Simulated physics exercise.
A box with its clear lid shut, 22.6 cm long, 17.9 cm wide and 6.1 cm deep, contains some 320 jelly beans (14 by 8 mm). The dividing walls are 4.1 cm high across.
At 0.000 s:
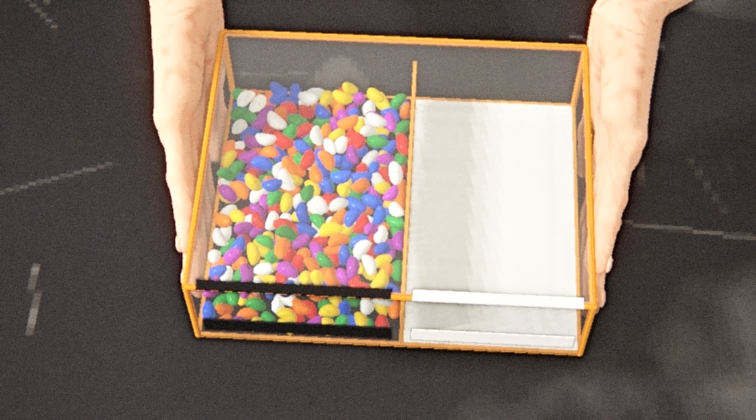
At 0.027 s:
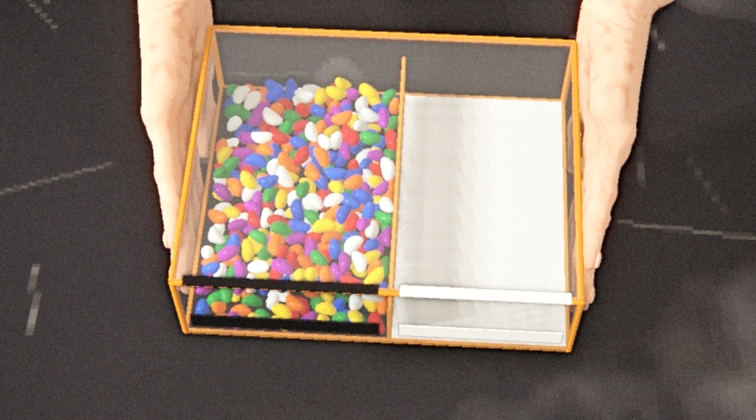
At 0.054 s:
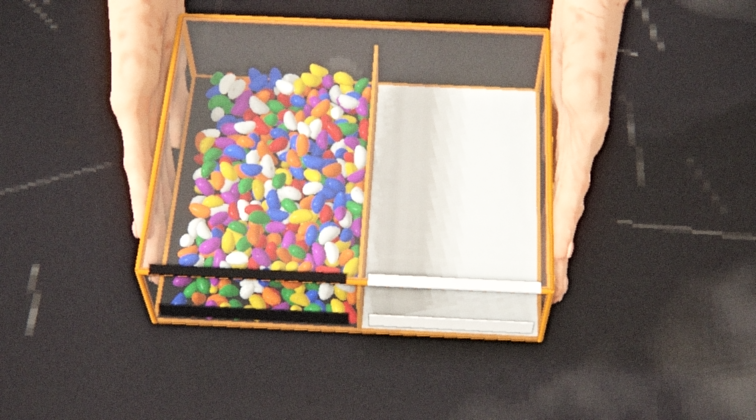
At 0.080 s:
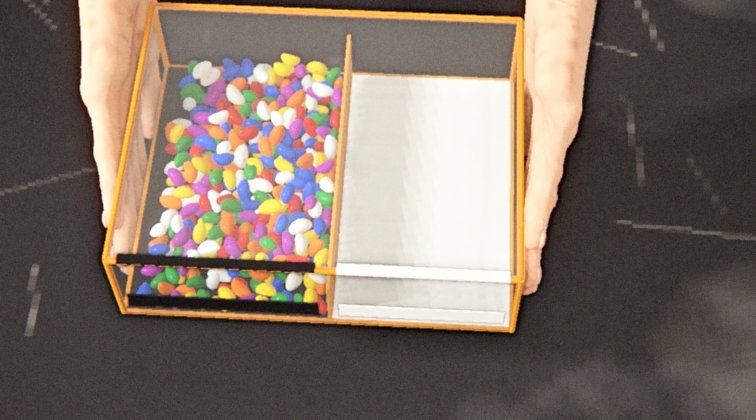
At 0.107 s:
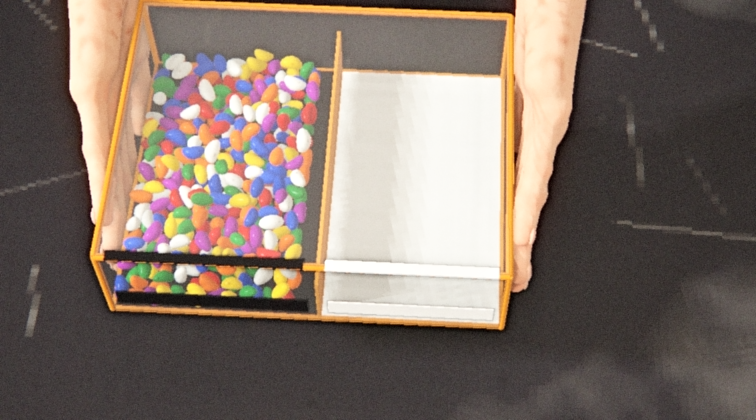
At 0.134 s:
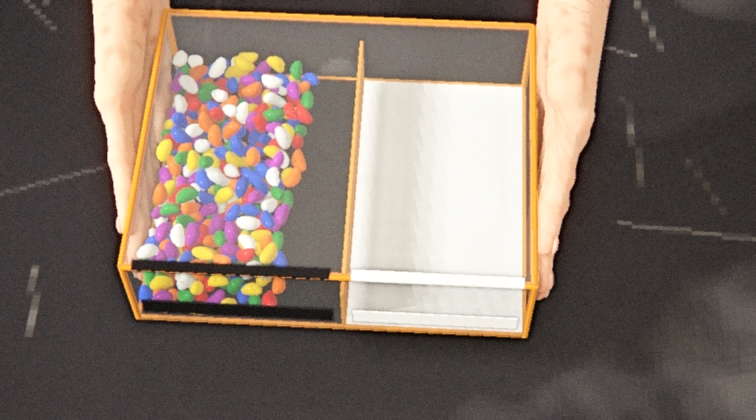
Colourful jelly beans shift inside a clear box as two hands slide it left, then right.
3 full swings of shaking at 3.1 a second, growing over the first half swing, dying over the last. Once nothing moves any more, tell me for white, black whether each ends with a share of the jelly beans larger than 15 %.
Larger than 15 % - white: No, not larger; black: Yes, larger.
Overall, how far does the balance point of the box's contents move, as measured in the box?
I'd say close to 1.5 centimetres in total.
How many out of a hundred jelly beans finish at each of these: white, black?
White 5 %, black 95 %.
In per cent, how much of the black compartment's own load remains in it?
100 %, about.
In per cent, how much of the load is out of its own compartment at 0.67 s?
I'd reckon roughly 10 percent at that instant.
Then, at 0.43 s, tilt 0 degrees; black 100 %; middle of all pieces near (134, 140).
After 0.67 s, tilt 0 degrees; white 10 %, black 90 %; middle of all pieces near (289, 176).
After 0.89 s, tilt 0 degrees; white 5 %, black 95 %; middle of all pieces near (416, 224).
Then, at 1.11 s, tilt 0 degrees; white 5 %, black 95 %; middle of all pieces near (286, 201).
At rest (1.6 s), white 5 %, black 95 %.
